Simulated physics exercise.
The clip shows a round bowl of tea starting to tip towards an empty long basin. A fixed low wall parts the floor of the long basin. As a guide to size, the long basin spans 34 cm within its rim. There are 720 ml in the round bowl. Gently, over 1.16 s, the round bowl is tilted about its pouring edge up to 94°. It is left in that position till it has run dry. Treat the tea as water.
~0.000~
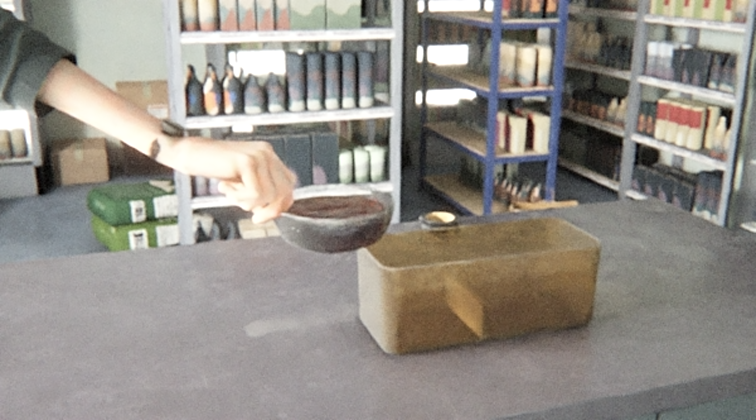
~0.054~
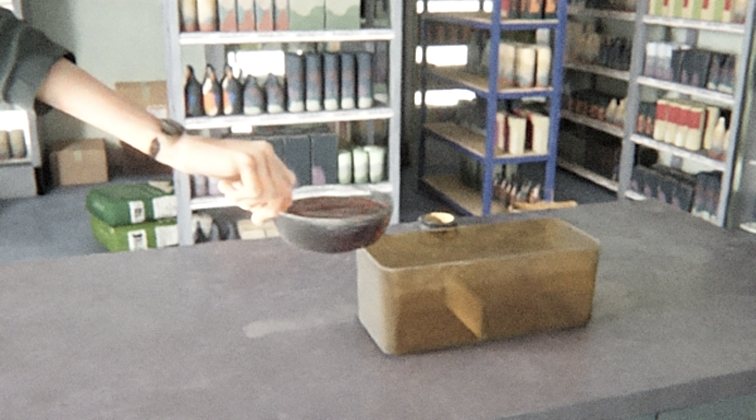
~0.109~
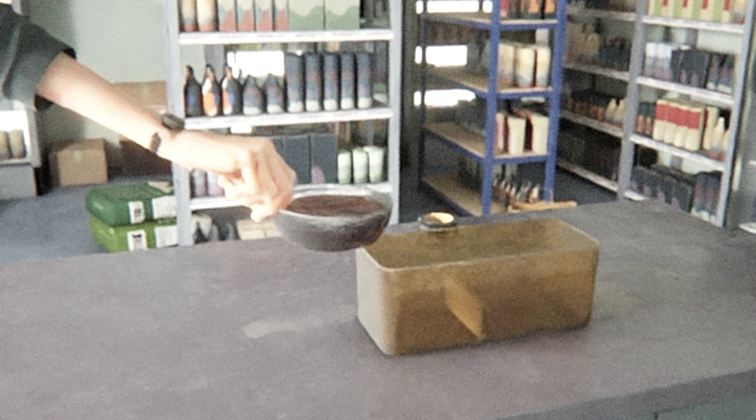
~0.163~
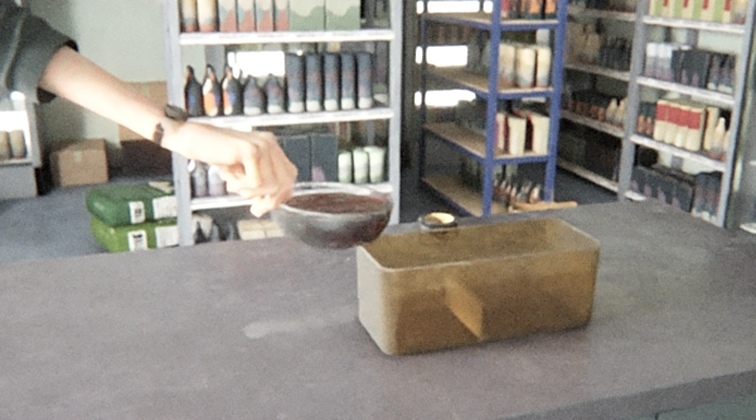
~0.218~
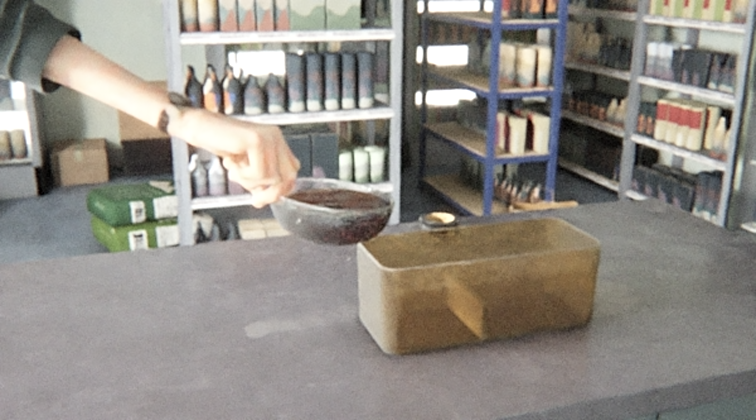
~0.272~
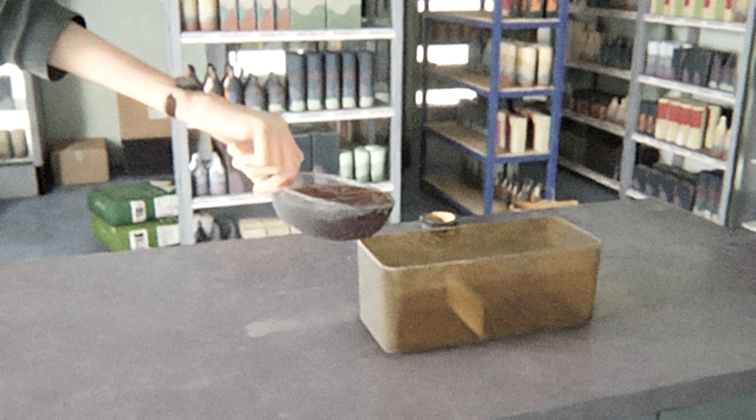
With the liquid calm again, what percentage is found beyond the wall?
Beyond the wall there is roughly 10 percent.
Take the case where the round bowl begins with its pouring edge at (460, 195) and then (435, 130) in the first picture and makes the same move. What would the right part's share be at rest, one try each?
The first try gives around 95 percent, the second around 90 percent.
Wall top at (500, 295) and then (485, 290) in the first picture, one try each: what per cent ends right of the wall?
I'd say 20 percent on the first go, 5 percent on the next.
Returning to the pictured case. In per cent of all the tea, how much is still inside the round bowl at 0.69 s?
Near 42 in a hundred.
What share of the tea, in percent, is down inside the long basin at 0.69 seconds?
20 %, roughly.
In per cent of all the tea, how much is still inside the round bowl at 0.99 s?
Roughly 3 percent remains.
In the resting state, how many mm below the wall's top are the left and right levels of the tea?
Close to 18 mm left and close to 48 mm right.
Then, 0.69 s in, the tilt is 61° and 42 per cent is still to pour, 20 is left of the wall and 0 right of it.
Then, 0.99 s in, the tilt is 89° and 3 per cent is still to pour, 80 is left of the wall and 9 right of it.
Then, 1.31 s in, the tilt is 94° and 0 per cent is still to pour, 90 is left of the wall and 10 right of it.
Then, 1.66 s in, the tilt is 94° and 0 per cent is still to pour, 90 is left of the wall and 10 right of it.
Finally, 90 per cent lies left of the wall, 10 right of it and 0 outside.
